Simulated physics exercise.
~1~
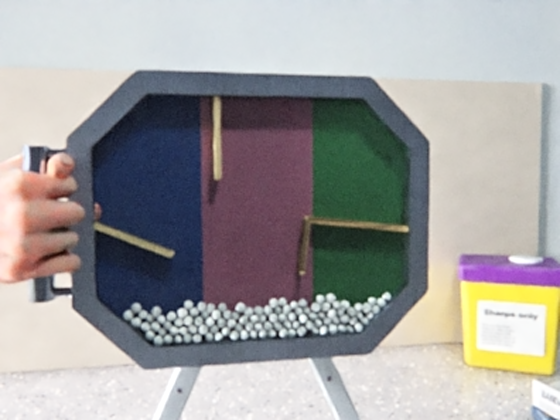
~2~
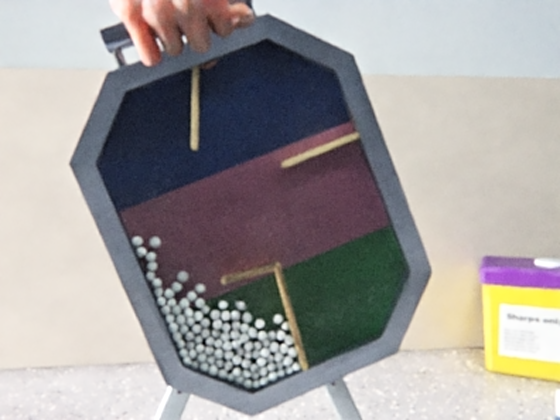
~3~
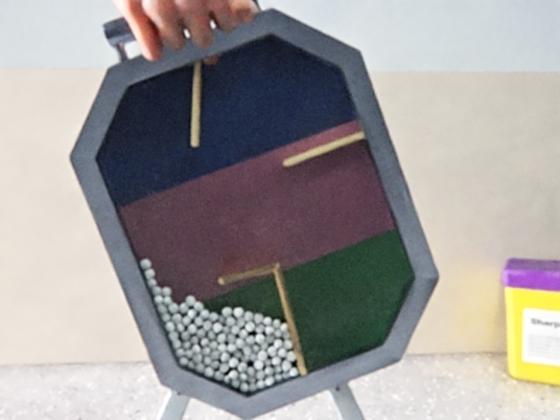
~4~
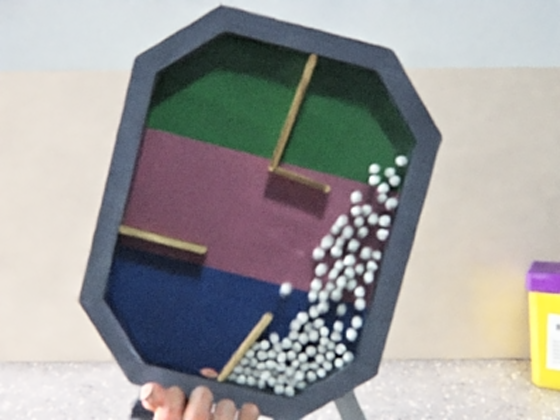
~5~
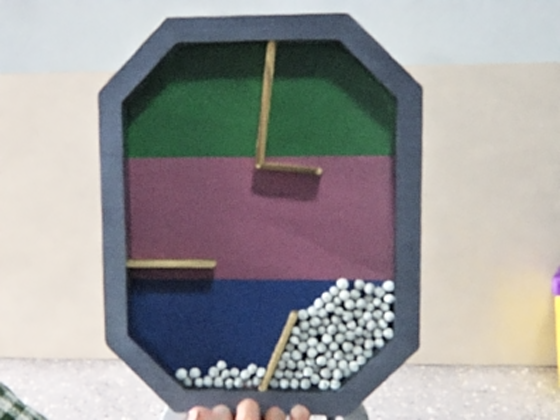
The footage shows a hand turning a clear-fronted case with blue, pink and green strips clockwise, sending small white beads into the green end, then swinging it back the other way until it stands upright with the beads at the blue end, mostly right of a wooden divider.
